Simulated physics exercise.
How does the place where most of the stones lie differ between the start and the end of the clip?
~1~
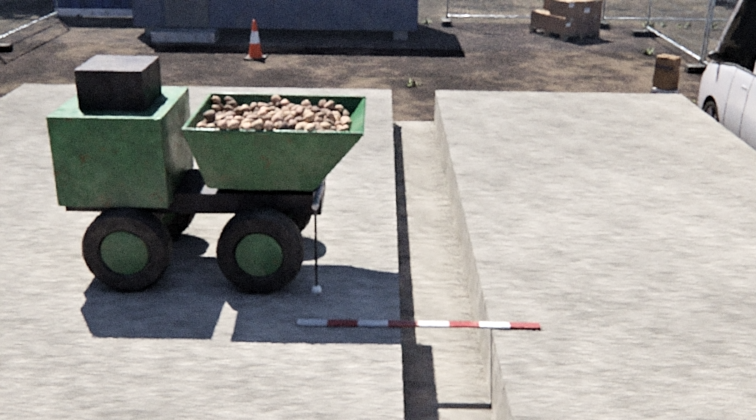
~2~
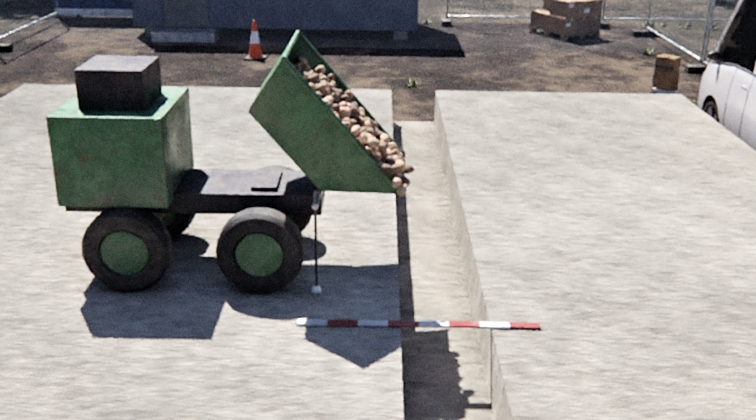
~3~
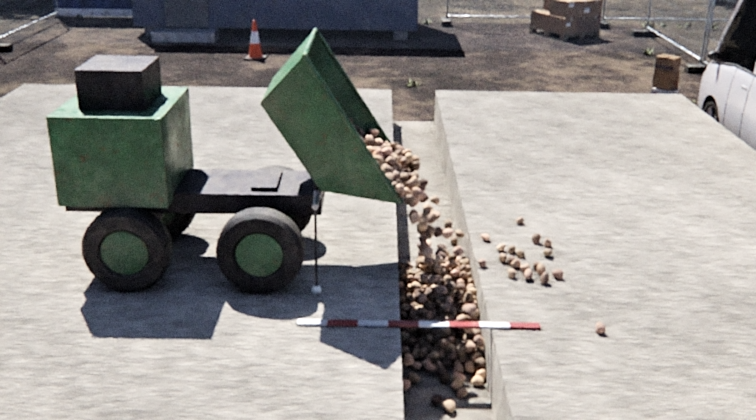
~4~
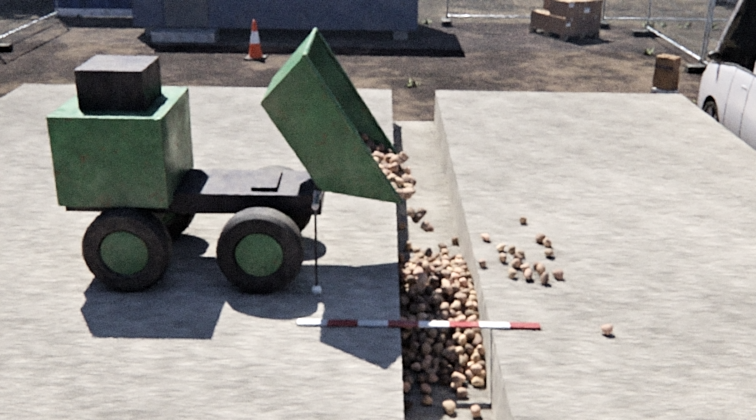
At the start the stones are all heaped in the dumper's green skip. By the end most of them lie lower down and to the right, in the trench, with some still in the skip and a few on the slab beyond.
